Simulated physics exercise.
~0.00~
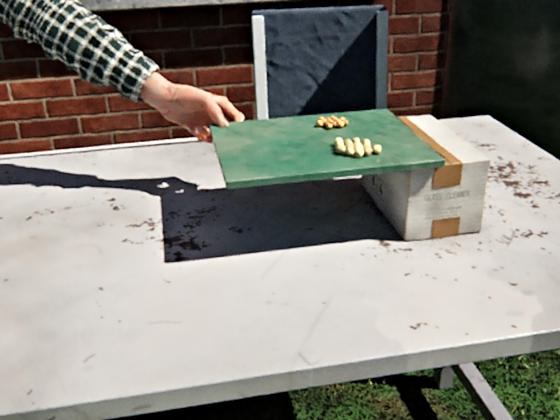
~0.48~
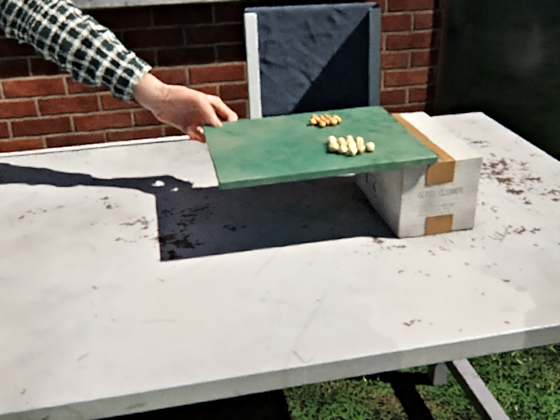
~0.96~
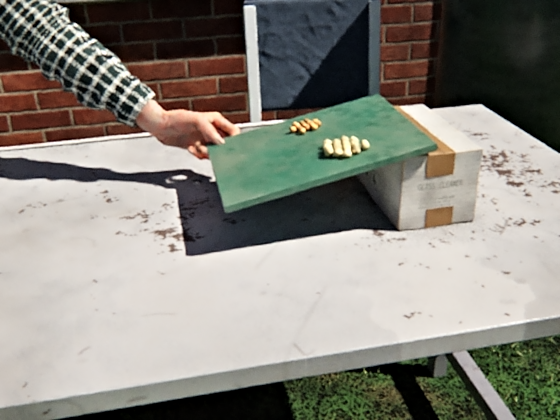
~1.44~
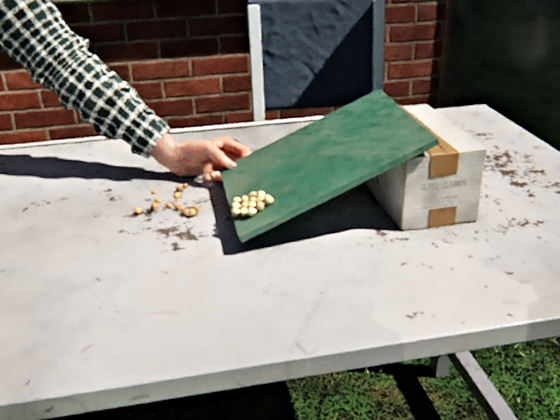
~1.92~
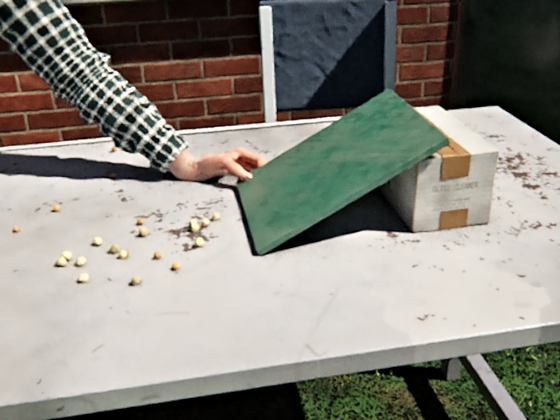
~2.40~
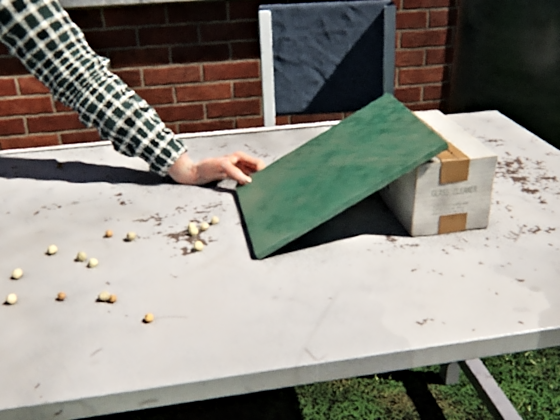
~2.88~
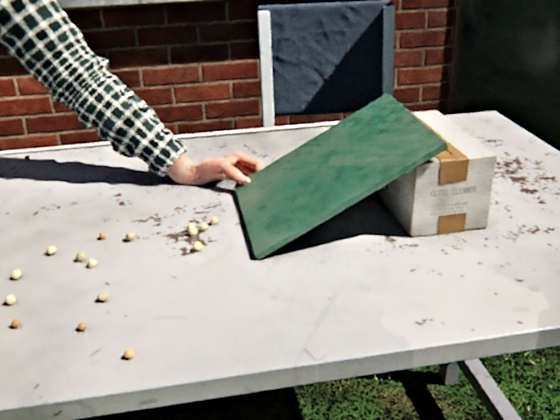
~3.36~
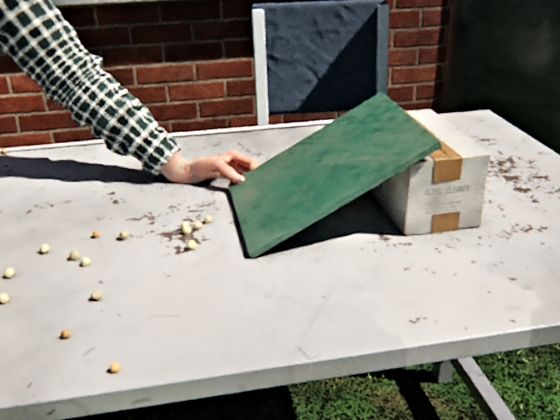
A green board bridging from a box to someone's hand was lowered at the hand's end to the table, and its two clusters of small, pale and orange-brown round pieces slid off, then rolled left and ended up scattered across the white tabletop.
